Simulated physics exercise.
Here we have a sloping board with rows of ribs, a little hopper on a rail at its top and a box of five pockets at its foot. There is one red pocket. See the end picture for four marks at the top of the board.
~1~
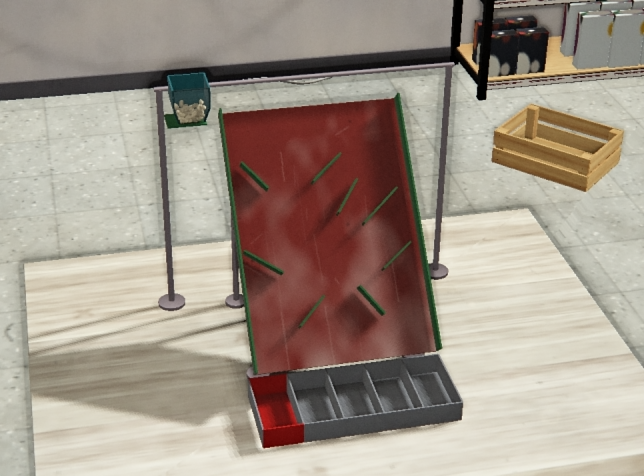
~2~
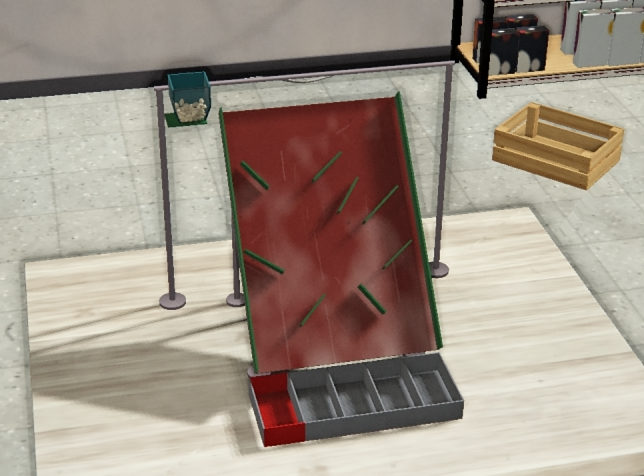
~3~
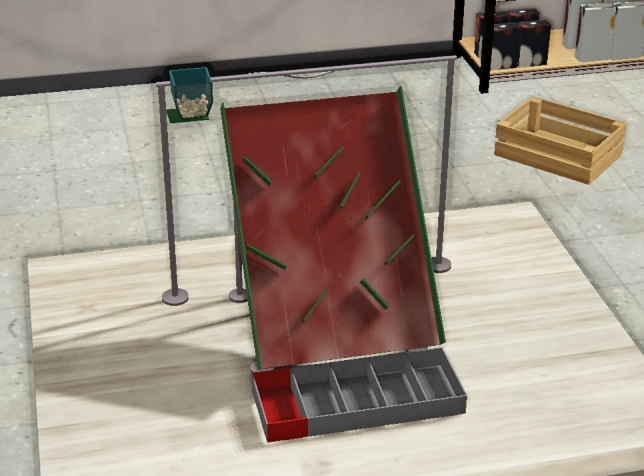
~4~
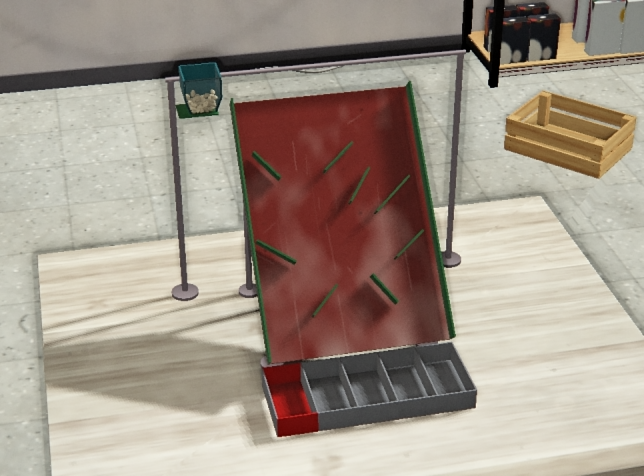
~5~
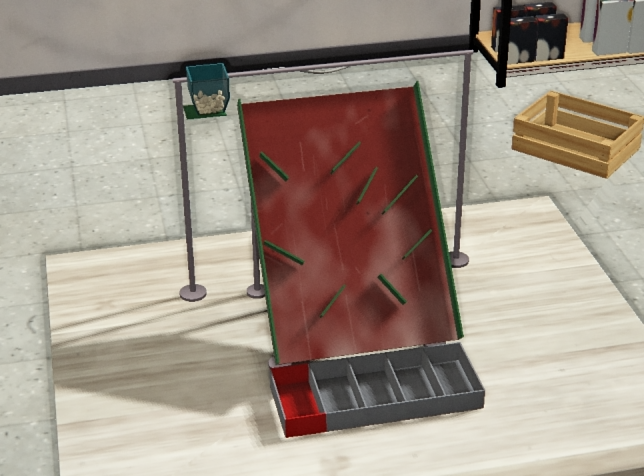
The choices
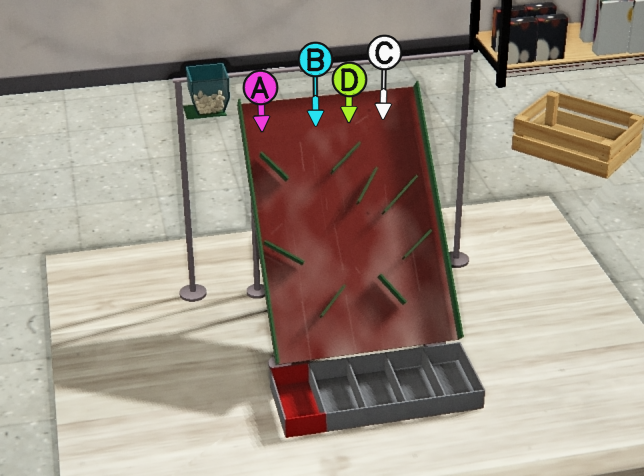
On a pale wooden tabletop, a sloping red board with green ribs standing still above five pockets, the view shifting slightly.
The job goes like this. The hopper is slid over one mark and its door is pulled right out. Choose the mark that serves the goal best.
Take B.
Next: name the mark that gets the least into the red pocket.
C it is.
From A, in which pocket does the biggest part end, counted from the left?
It is the first one.
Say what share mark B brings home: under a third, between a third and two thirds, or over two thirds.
Over two thirds.
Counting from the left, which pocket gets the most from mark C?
The third from the left.
On the marked copy, mark A meets the board at (261, 125); mark B meets the board at (315, 120); mark C meets the board at (383, 113); mark D meets the board at (348, 116).
If A is chosen, about half in the red pocket, about a third in other pockets, a small part held on the board.
If B is chosen, nearly all in the red pocket, a small part in other pockets.
If C is chosen, a small part in the red pocket, most in other pockets, a stray few held on the board.
If D is chosen, about two thirds in the red pocket, about a quarter in other pockets, a small part held on the board.
